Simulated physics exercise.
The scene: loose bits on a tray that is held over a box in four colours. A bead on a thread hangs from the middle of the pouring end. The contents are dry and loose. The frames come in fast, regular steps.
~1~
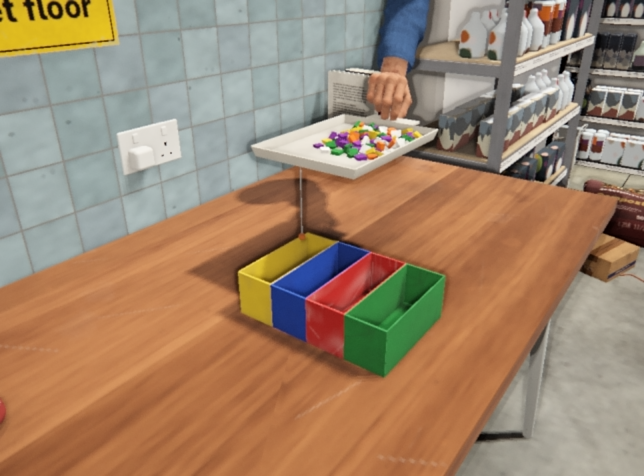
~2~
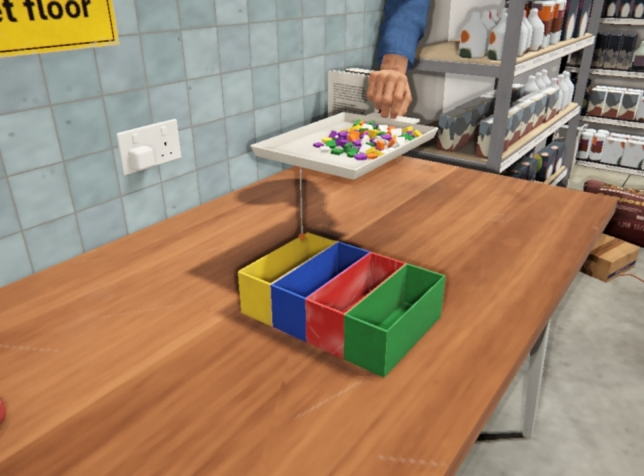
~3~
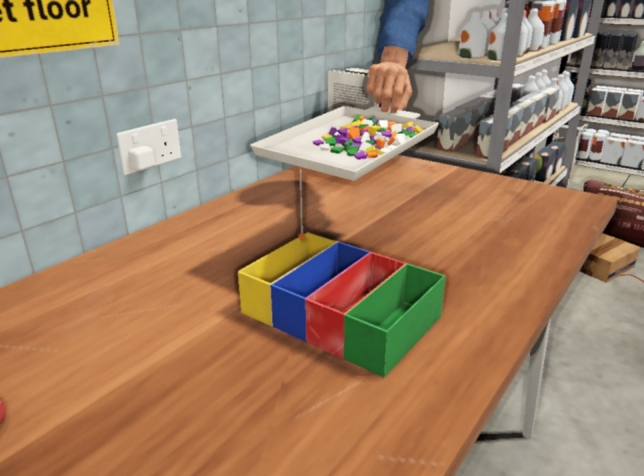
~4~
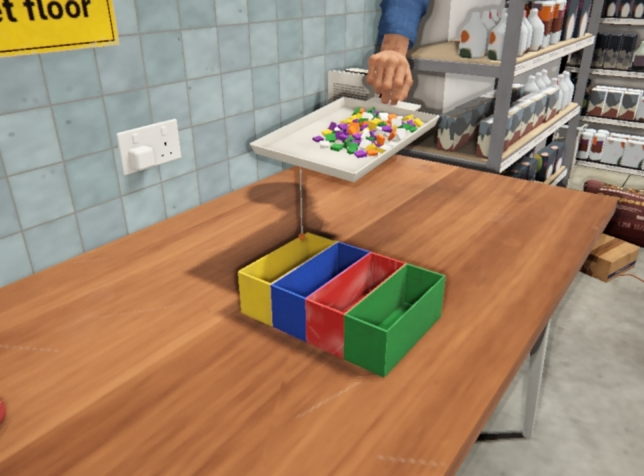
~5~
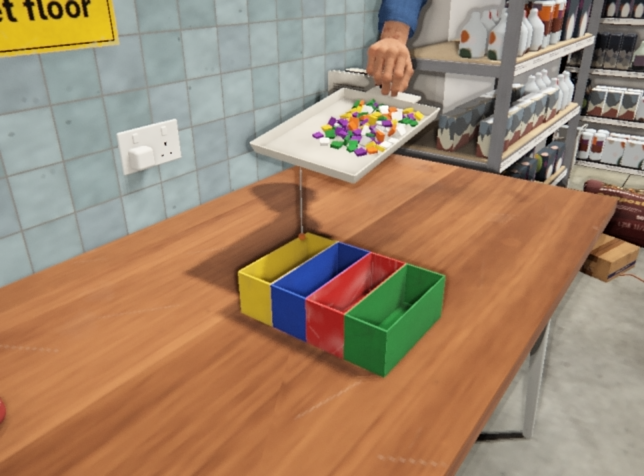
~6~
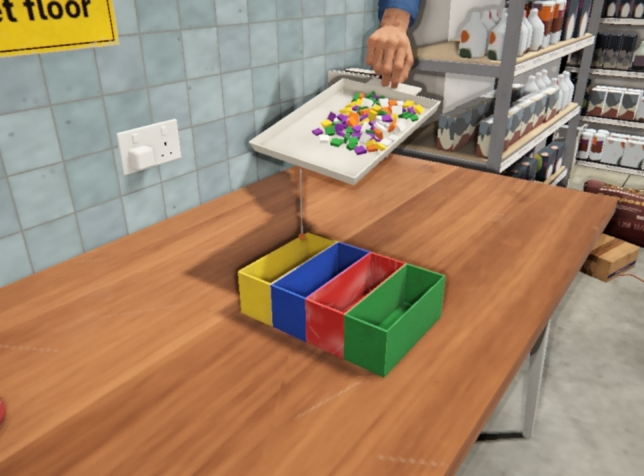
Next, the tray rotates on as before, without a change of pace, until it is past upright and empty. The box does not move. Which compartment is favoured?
Fullest: The blue cell.
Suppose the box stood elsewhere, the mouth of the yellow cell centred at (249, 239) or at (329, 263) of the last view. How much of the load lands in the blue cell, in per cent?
Near 0 % and 30 %.
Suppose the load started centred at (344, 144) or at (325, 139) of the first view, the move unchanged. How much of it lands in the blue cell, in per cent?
In turn 60 and 50 in a hundred.
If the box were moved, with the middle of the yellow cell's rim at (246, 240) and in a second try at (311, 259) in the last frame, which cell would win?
At the first place that green cell, at the second the blue cell.
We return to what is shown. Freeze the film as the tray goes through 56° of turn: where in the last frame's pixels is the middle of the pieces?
Roughly at (342, 151).
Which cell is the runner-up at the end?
Second comes the red cell.
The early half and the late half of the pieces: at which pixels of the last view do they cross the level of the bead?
Around (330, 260) and then (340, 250).
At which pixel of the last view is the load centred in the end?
Near (332, 305).
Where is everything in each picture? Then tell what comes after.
The first frame shows corners of the pouring end at (255, 146) and (354, 168), level; middle of the load at (371, 141), mosaic tiles; bead on its thread at (302, 237); yellow cell at (256, 295); blue cell at (289, 309); red cell at (325, 324); green cell at (365, 341).
The second frame shows corners of the pouring end at (255, 145) and (354, 168), level; middle of the load at (371, 140).
The third frame shows corners of the pouring end at (255, 144) and (354, 169), tipped barely, lowest at the right corner; middle of the load at (371, 137).
The fourth frame shows corners of the pouring end at (255, 143) and (354, 171), tipped a little, lowest at the right corner; middle of the load at (371, 132).
The fifth frame shows corners of the pouring end at (254, 142) and (354, 173), tipped a little, lowest at the right corner; middle of the load at (371, 126).
The sixth frame shows corners of the pouring end at (254, 141) and (354, 175), tipped clearly, lowest at the right corner; middle of the load at (371, 121); yellow cell at (256, 295); blue cell at (289, 309); red cell at (325, 324); green cell at (365, 341).
Soon after the last picture, tray tipped steeply; nearly all on the tray; a stray few in the blue cell; a small part falling or outside the box.
A little later, tray tipped right over; about a quarter on the tray; about a third in the blue cell; about a quarter in the red cell; a small part in the yellow cell; a small part falling or outside the box.
Later still, tray tipped past a quarter turn; about two thirds in the blue cell; about a third in the red cell; a small part in the yellow cell.
At rest, tray tipped past a quarter turn; about two thirds in the blue cell; about a third in the red cell; a small part in the yellow cell; none in the green cell.
